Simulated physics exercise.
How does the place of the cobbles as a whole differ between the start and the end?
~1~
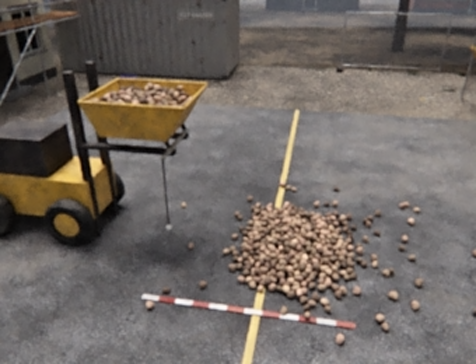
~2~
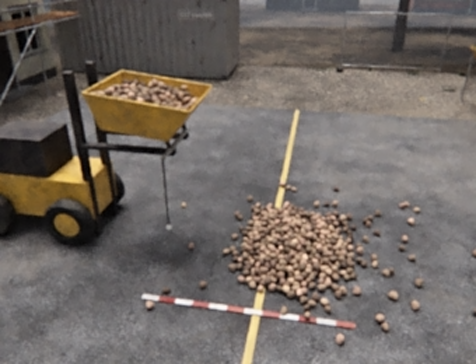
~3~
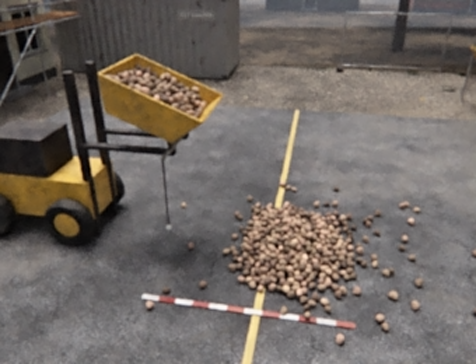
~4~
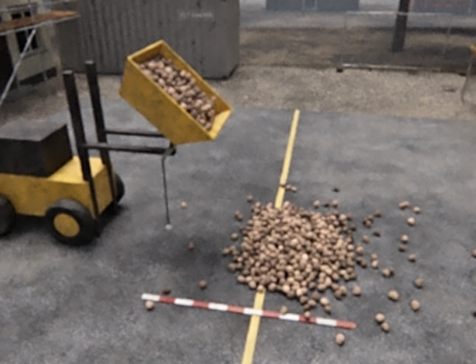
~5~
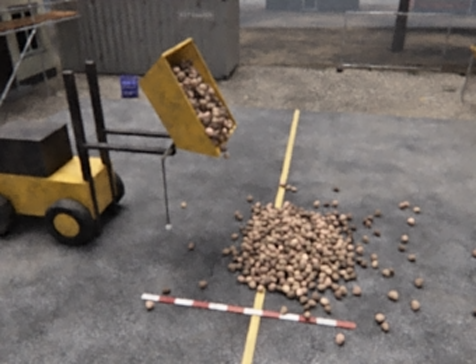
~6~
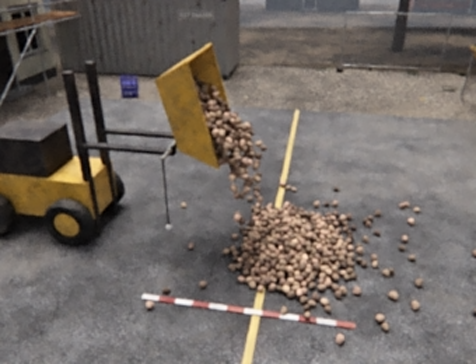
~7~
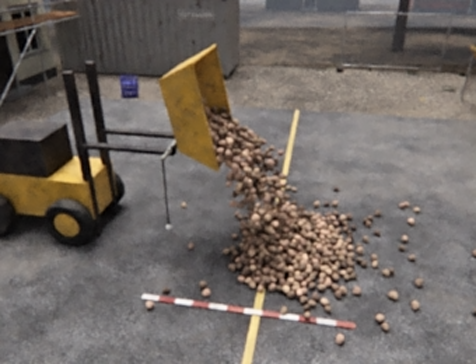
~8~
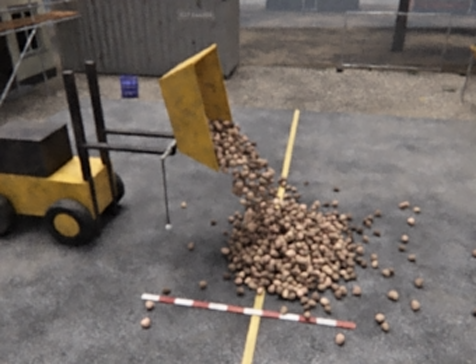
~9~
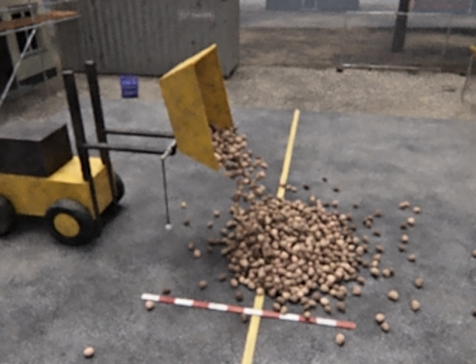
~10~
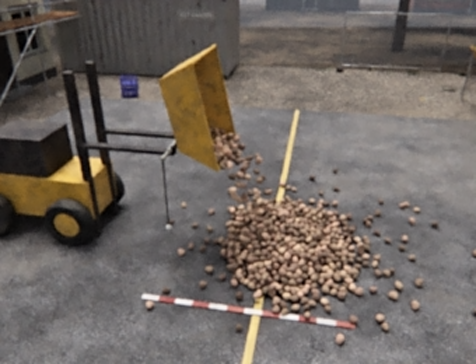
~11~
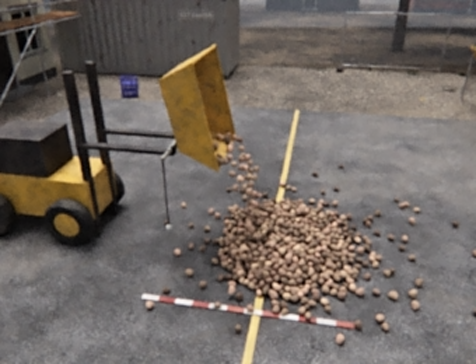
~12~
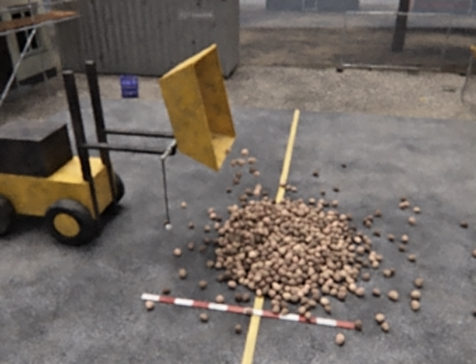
At the start they are split between the raised skip and a heap on the ground. By the end they all lie on the ground around the yellow line, so as a whole they are lower and farther to the right.
